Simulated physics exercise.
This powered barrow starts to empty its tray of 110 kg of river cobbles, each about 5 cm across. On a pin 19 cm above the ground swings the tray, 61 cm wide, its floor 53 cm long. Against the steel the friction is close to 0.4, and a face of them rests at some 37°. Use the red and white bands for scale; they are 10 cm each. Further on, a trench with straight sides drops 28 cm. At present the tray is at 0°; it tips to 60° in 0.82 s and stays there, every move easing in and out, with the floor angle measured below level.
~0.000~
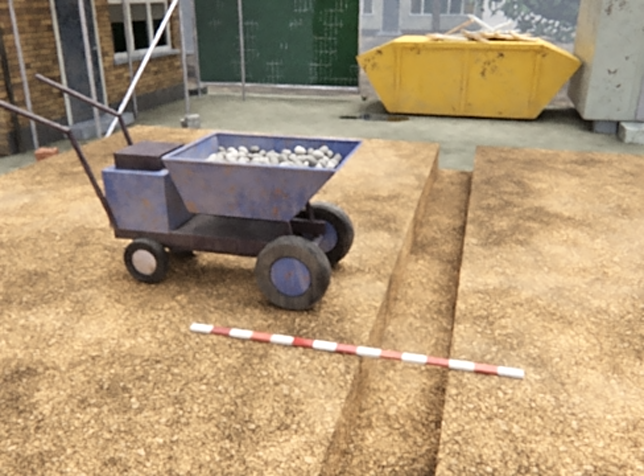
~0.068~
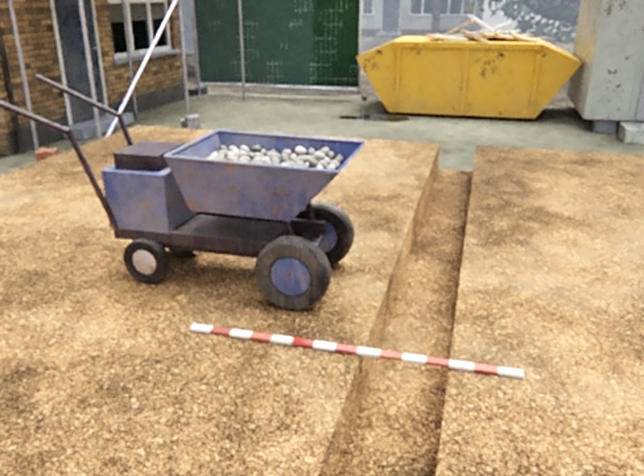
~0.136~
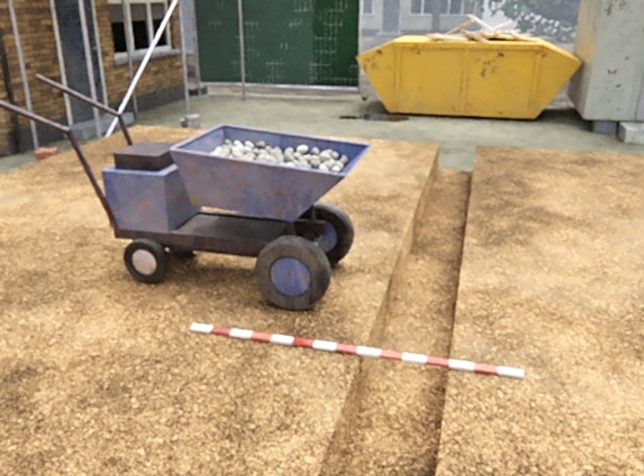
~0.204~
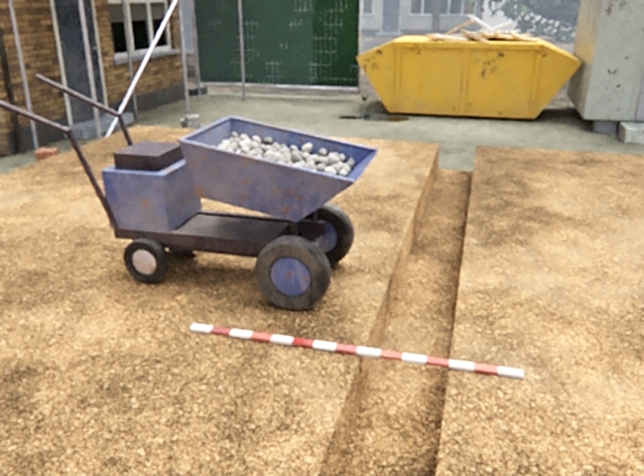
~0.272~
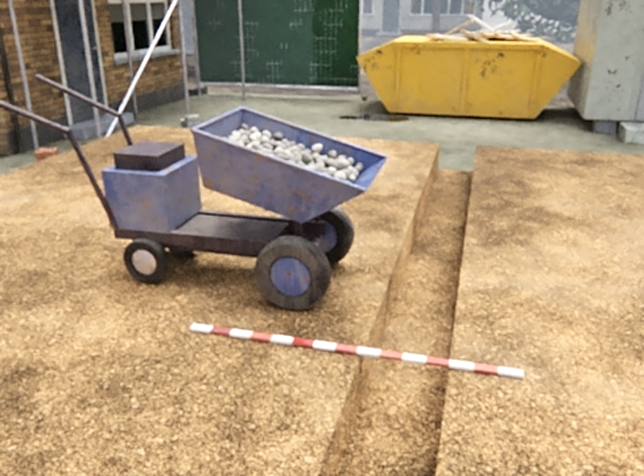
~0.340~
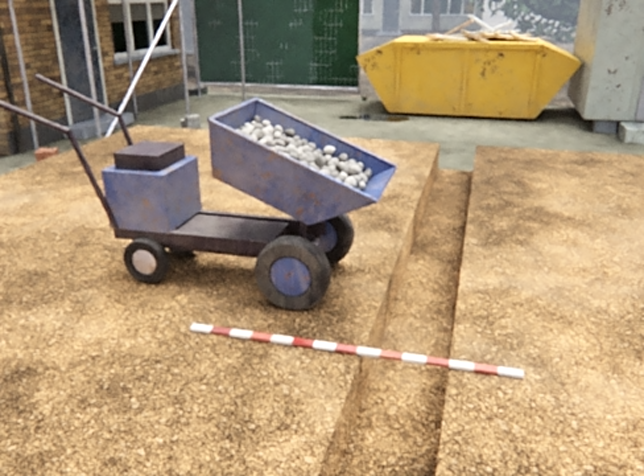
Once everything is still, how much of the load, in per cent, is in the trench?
About 62 per cent.
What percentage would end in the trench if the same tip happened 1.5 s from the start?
In that case, around 65%.
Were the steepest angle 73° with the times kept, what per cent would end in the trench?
The trench would hold about 60% of it.
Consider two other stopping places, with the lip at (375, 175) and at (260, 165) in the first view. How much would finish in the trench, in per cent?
25 %, then 65 %.
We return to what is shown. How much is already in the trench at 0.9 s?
About 15%.
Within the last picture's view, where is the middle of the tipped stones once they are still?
Roughly (442, 325), I'd say.
After 0.6 s the floor is at 51°; 100 % in the tray; the foremost stones are at (397, 225).
After 0.9 s the floor is at 60°; 86 % in the tray, 13 % in the trench, 1 % past the trench; the foremost stones are at (459, 284).
After 1.3 s the floor is at 60°; 45 % in the tray, 23 % in the trench, 33 % past the trench; the foremost stones are at (554, 303).
After 3.2 s the floor is at 60°; 3 % in the tray, 62 % in the trench, 35 % past the trench; the foremost stones are at (636, 300).
